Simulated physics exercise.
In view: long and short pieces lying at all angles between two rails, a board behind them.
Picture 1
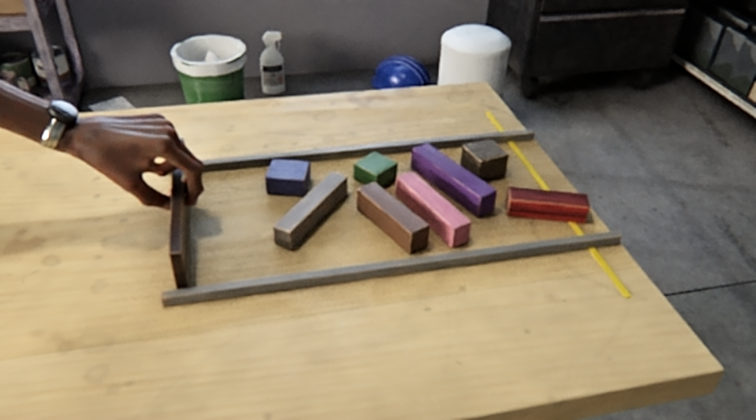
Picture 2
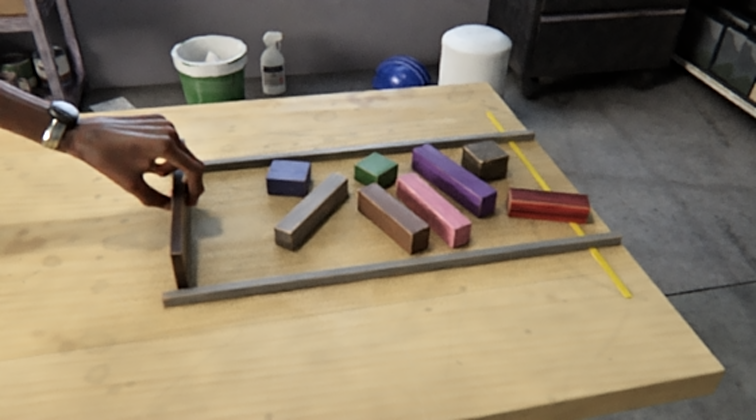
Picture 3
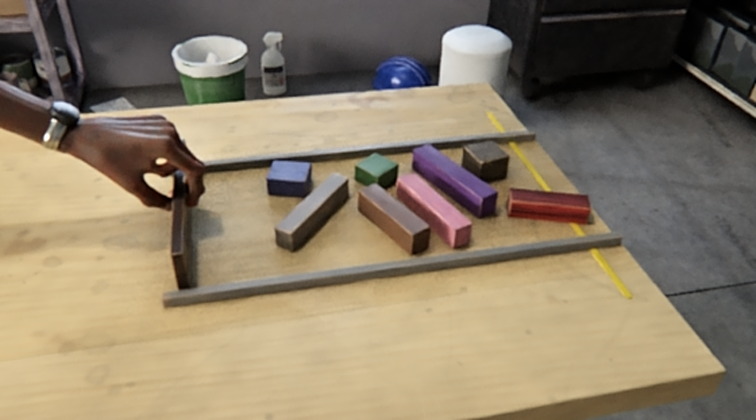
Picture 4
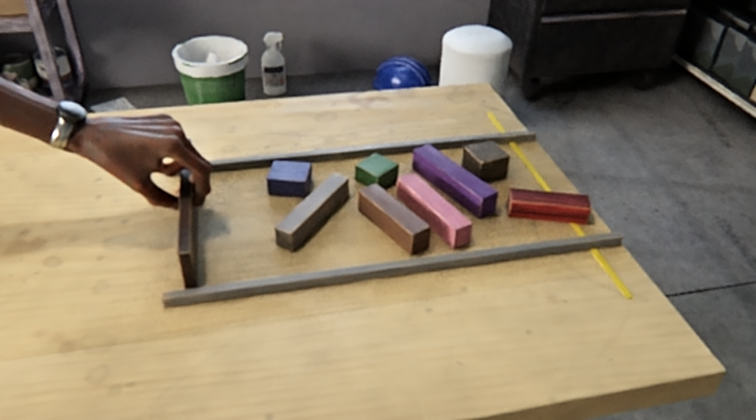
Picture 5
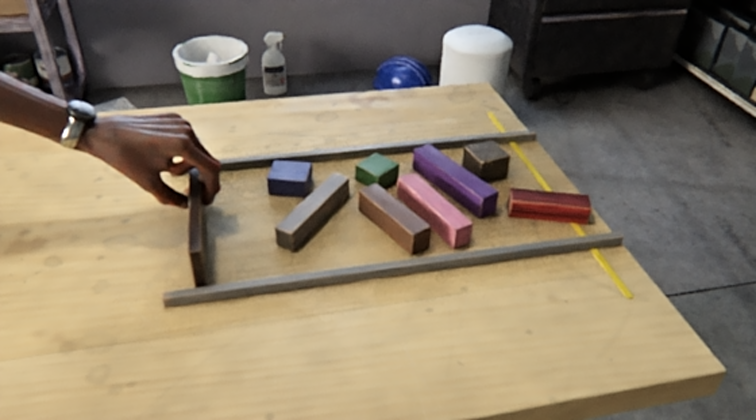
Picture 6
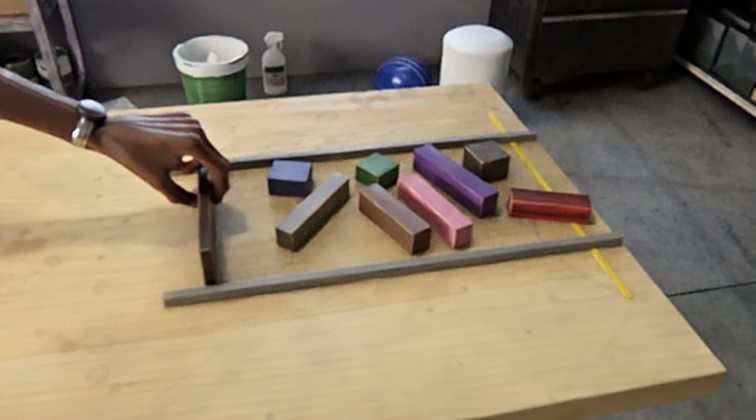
A hand slid a dark upright board slowly a short way to the right between two grey rails on a wooden table, while the colourful blocks and bars scattered in front of it stayed put.
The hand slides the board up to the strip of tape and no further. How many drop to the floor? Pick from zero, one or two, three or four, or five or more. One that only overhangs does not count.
In the end the number that fall off is five or more.
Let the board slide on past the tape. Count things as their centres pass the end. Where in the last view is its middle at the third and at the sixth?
First at (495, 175), next at (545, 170).
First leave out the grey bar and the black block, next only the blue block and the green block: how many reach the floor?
3 in the first case, 4 in the second.
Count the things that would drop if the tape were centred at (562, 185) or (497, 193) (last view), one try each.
The counts: 8 and 2.
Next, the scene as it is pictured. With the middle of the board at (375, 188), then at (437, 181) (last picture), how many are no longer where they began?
6 and 8.
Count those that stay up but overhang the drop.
The number is 3.
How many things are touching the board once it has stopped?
In contact: 3.
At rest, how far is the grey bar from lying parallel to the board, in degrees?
Roughly 25° out of line.
A little later, none off yet; red stick at rest near (549, 206); black block at rest near (486, 161); purple bar at rest near (453, 179).
Next, none off yet; red stick shifted a little near (594, 207); black block shifted well along near (538, 155); purple bar shifted about its own width near (522, 169).
When it is over, the number that fall off is five or more; down, green block, pink bar, purple bar, black block and red stick.
